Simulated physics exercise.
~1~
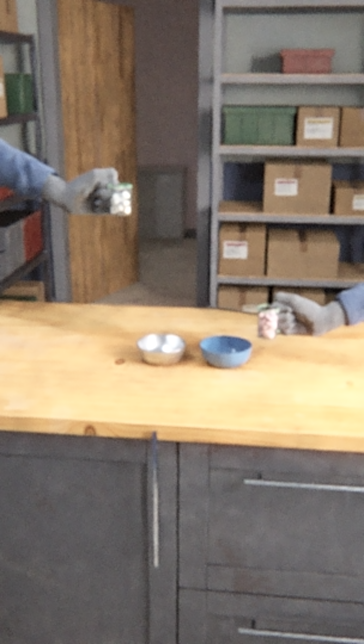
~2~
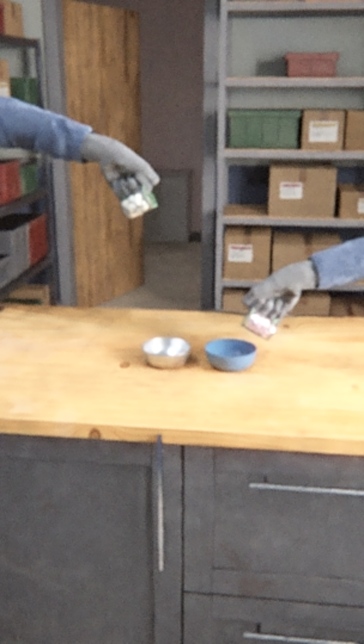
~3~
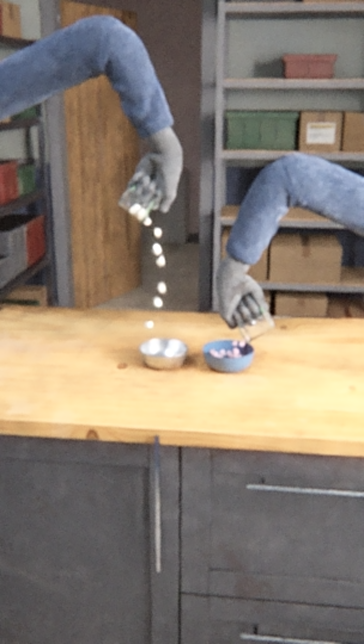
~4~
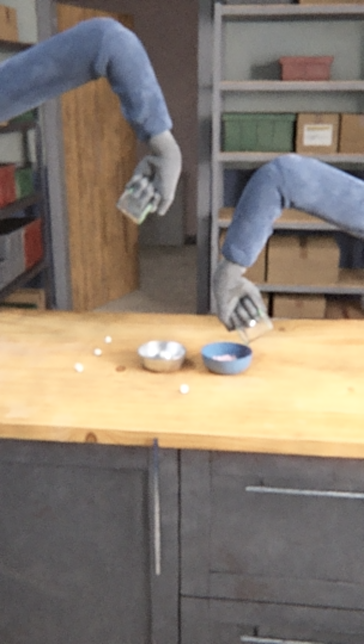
On a wooden workbench, two gloved hands tipping small cups of pieces over shallow bowls, the left scattering some, the right none.
